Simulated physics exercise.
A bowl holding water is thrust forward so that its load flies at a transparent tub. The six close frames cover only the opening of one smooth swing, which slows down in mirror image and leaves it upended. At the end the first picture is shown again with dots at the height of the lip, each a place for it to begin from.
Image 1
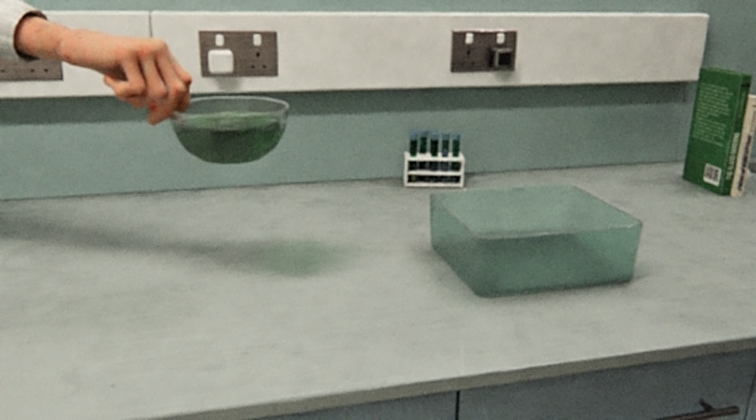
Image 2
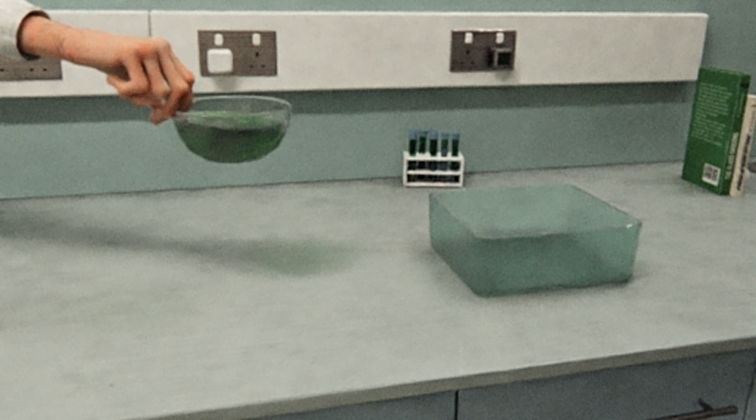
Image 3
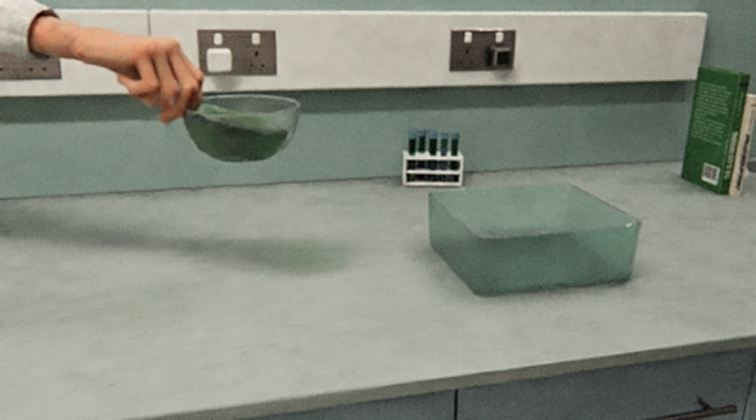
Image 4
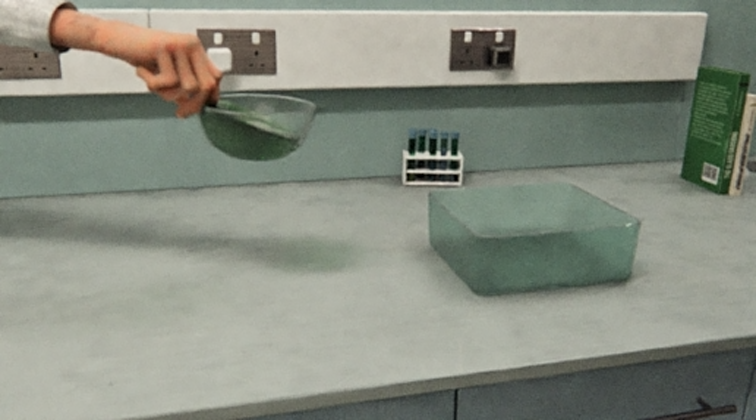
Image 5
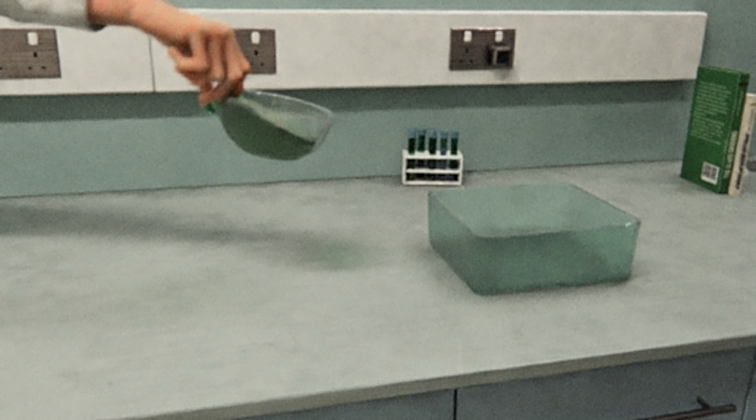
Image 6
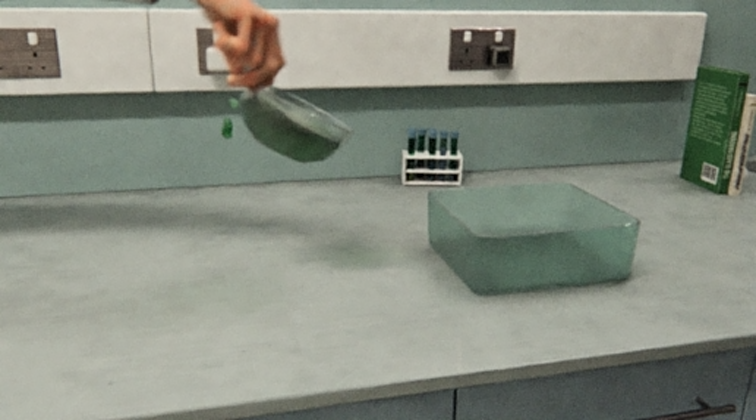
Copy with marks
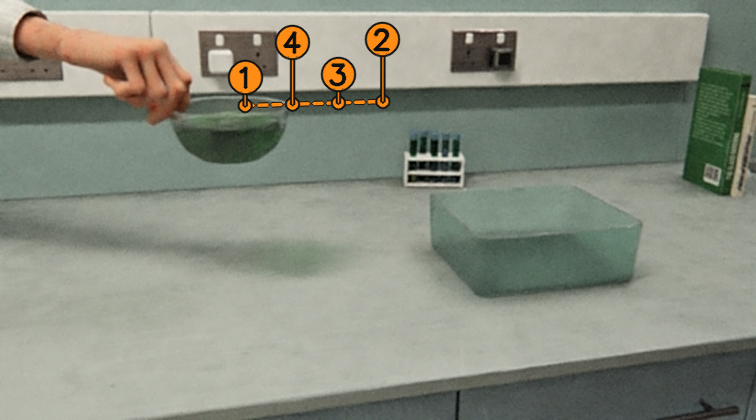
A hand reaches in from the upper left, holding a clear glass bowl of green-tinted water above a pale grey worktop, seen from the front and slightly above by a still camera. A translucent green tub sits at right, with a rack of tubes, green book and wall sockets behind. The hand moves the bowl rightward, tipping it increasingly, and a little green water slips over its left rim and drops.
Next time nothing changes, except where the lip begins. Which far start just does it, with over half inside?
3.
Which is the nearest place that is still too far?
4.
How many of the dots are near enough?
Two of the four.
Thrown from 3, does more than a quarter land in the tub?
Yes, it does.
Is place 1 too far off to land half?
Yes.
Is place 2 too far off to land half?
No, not at all.
On the marked copy, 1 at (245, 105); 2 at (382, 101); 3 at (338, 102); 4 at (292, 104).
For place 1, about 0 % lands in the tub, 98 % falls short.
For place 2, about 74 % lands in the tub, 6 % falls short and 20 % goes beside or beyond.
For place 3, about 67 % lands in the tub, 21 % falls short and 12 % goes beside or beyond.
For place 4, about 27 % lands in the tub, 67 % falls short and 6 % goes beside or beyond.
